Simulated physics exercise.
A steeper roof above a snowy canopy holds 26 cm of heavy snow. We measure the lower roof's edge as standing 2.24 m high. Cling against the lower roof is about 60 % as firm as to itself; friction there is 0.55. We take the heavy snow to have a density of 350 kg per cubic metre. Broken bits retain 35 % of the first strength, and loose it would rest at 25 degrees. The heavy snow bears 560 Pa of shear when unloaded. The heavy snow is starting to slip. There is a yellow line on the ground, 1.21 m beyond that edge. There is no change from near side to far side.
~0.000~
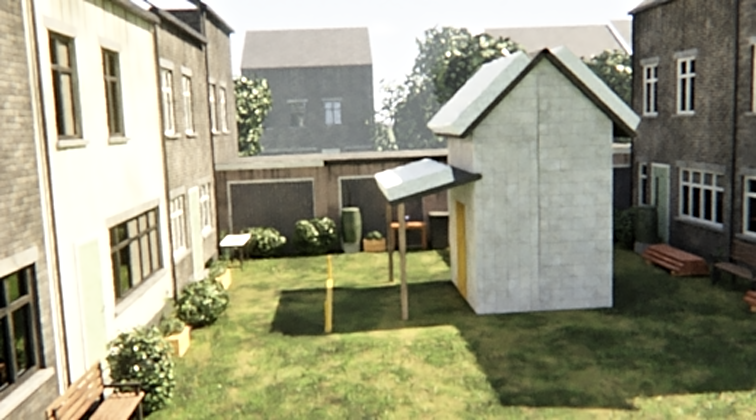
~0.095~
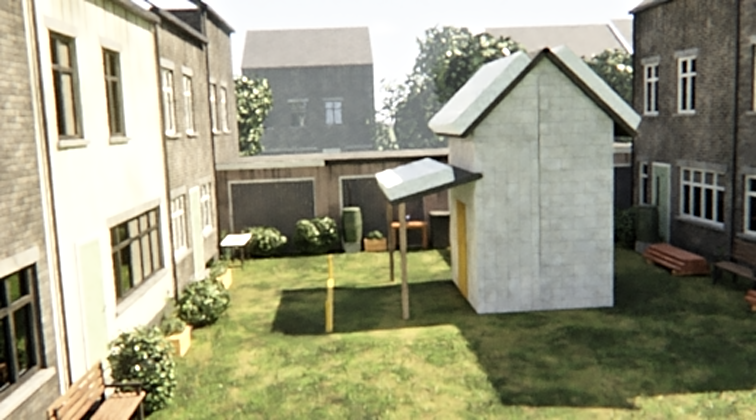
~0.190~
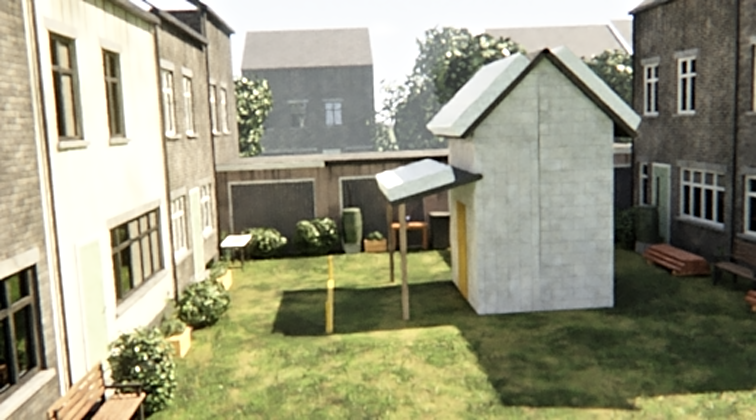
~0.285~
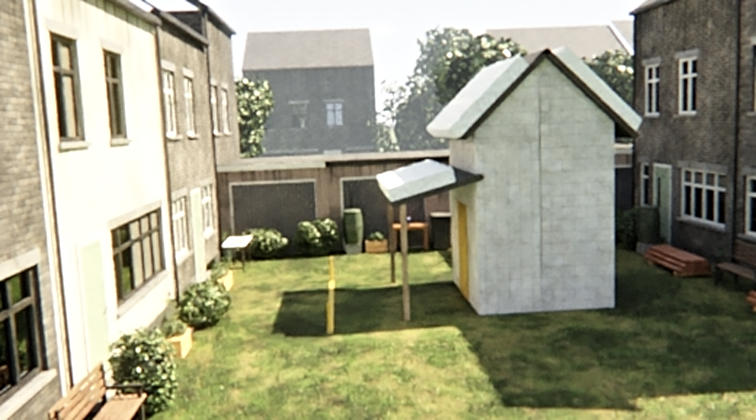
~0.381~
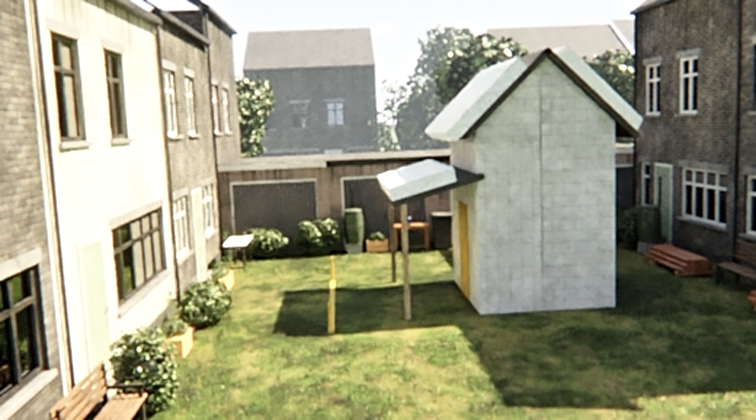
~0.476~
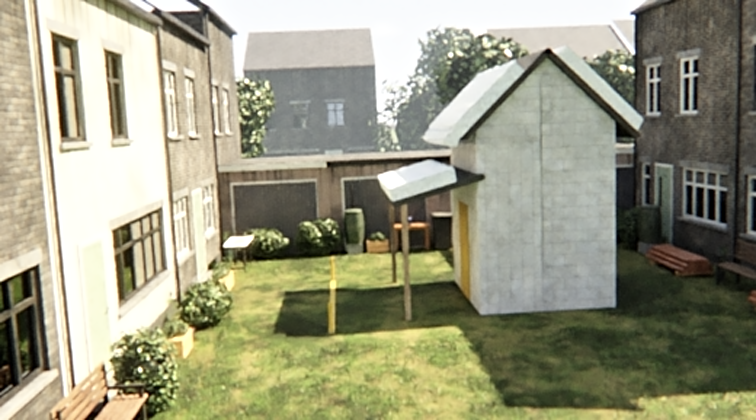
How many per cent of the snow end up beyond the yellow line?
About 6 %.
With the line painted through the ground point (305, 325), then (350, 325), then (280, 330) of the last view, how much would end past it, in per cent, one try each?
0 %, then 14 %, then 0 %.
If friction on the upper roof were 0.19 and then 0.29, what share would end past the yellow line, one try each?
It would be 25 % the first time and 20 % the second.
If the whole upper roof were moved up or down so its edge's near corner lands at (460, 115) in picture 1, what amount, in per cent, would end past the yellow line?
It would then be around 25 percent.
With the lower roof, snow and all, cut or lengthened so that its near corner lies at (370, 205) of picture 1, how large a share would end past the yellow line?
2 %.
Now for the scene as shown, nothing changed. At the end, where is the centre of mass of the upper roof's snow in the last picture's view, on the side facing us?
Centre noted at roughly (399, 232).
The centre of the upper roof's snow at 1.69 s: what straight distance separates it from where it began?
About 2.0 m.
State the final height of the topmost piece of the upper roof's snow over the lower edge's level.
0.8 m.
After 1.03 s, none is below the lower edge and 0 % is past the line.
After 1.69 s, none is below the lower edge and 0 % is past the line.
After 2.34 s, 31 % is below the lower edge and 1 % is past the line.
After 3.00 s, 31 % is below the lower edge and 6 % is past the line.
After 3.90 s, 33 % is below the lower edge and 6 % is past the line.
